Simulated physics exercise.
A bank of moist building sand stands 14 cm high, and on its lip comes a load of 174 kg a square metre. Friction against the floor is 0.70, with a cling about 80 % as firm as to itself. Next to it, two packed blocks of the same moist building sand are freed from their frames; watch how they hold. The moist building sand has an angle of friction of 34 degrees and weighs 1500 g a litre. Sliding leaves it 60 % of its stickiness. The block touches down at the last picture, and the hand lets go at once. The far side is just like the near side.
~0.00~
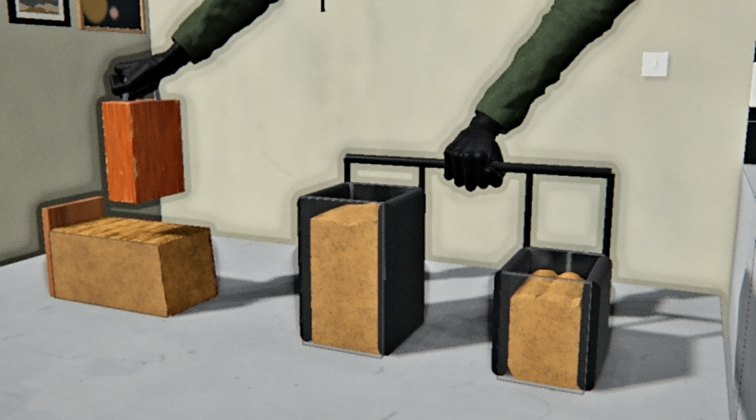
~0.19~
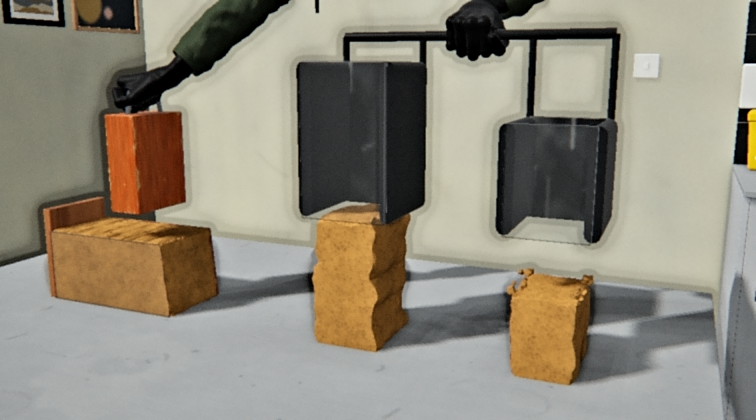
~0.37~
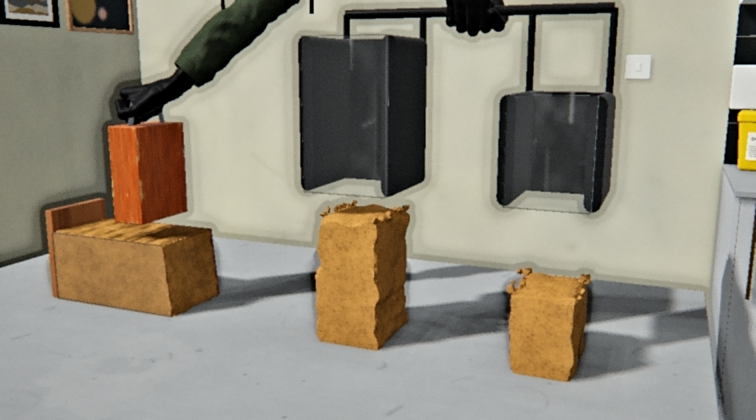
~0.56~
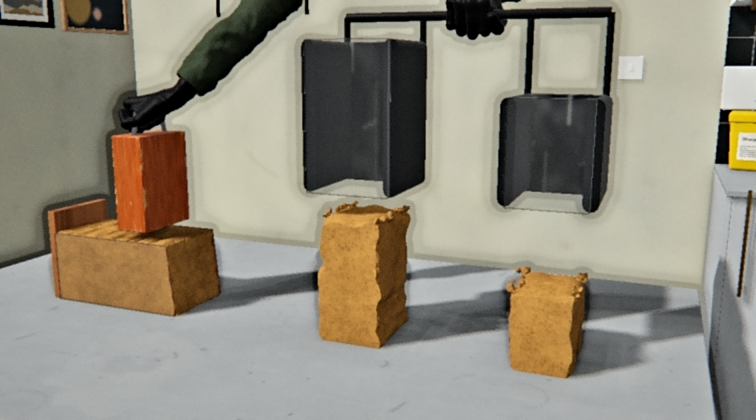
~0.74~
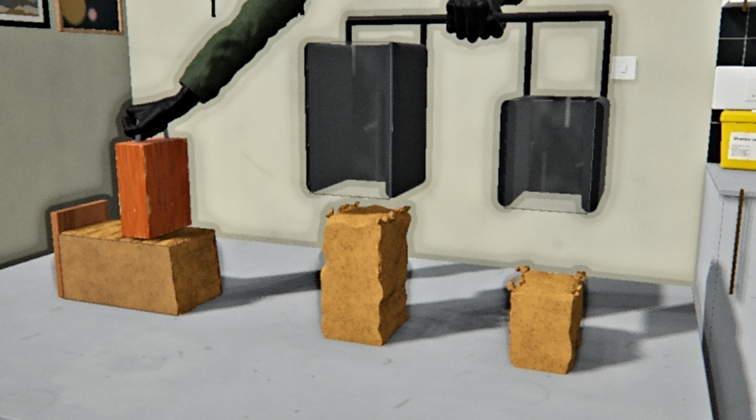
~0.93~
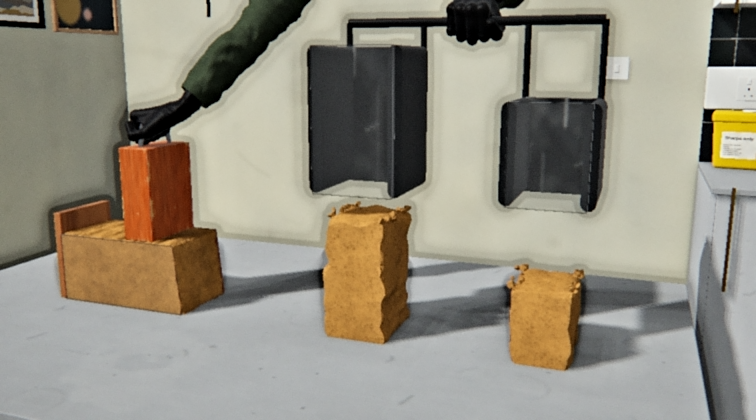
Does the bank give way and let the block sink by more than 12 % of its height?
No.
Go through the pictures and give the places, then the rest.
The first picture shows highest point of the moist building sand at (75, 234); test blocks 22 cm, 13 cm high (left to right).
The second picture shows highest point of the moist building sand at (77, 235); test blocks 22 cm, 13 cm high (left to right).
The third picture shows highest point of the moist building sand at (79, 236); test blocks 22 cm, 13 cm high (left to right).
The fourth picture shows highest point of the moist building sand at (82, 236); test blocks 22 cm, 13 cm high (left to right).
The fifth picture shows highest point of the moist building sand at (85, 237); test blocks 22 cm, 13 cm high (left to right).
The sixth picture shows highest point of the moist building sand at (88, 237); test blocks 22 cm, 13 cm high (left to right).
By 1.07 s, the block is down by 0 % of the bank's height and stands upright.
By 1.24 s, the block is down by 1 % of the bank's height and stands upright.
By 1.40 s, the block is down by 1 % of the bank's height and stands upright.
By 1.57 s, the block is down by 1 % of the bank's height and stands upright.
By 2.08 s, at the end, the block is down by 1 % of the bank's height and stands upright.
